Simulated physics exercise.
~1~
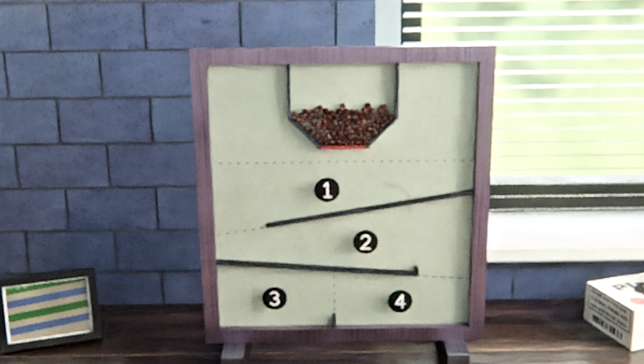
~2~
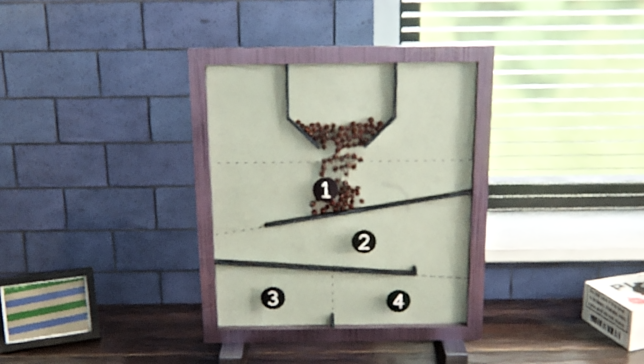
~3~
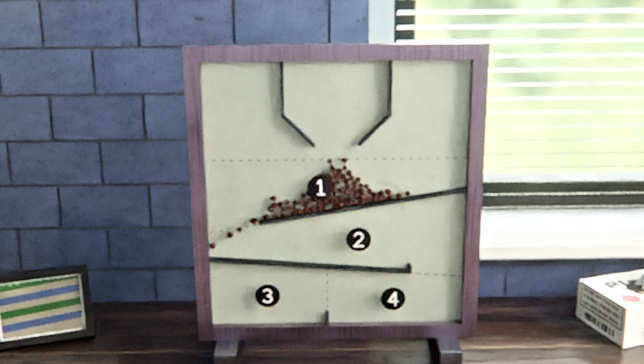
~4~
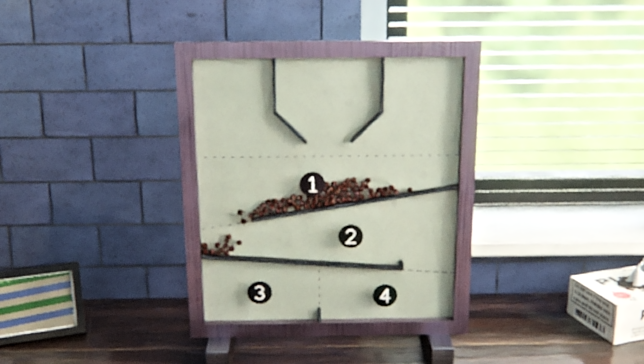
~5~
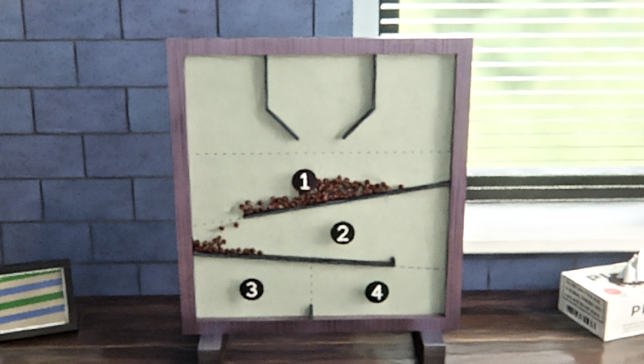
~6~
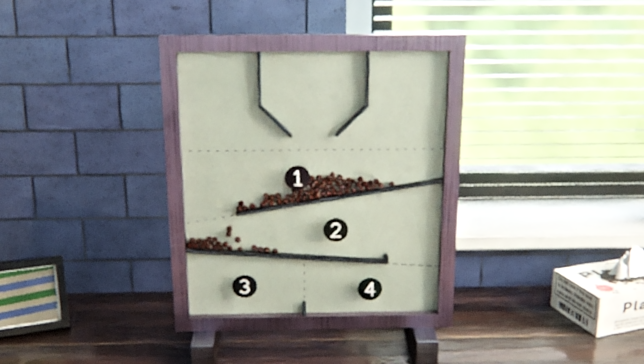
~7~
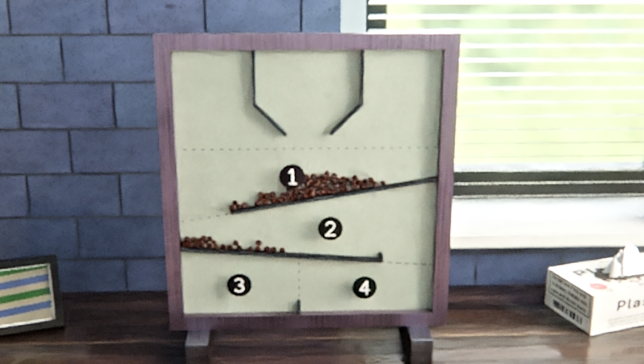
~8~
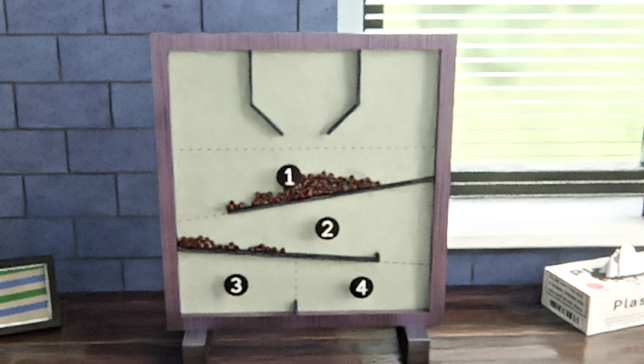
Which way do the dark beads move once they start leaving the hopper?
The beads move down, falling out of the hopper onto the sloped ledge below, and some spill on to the lower ledge.
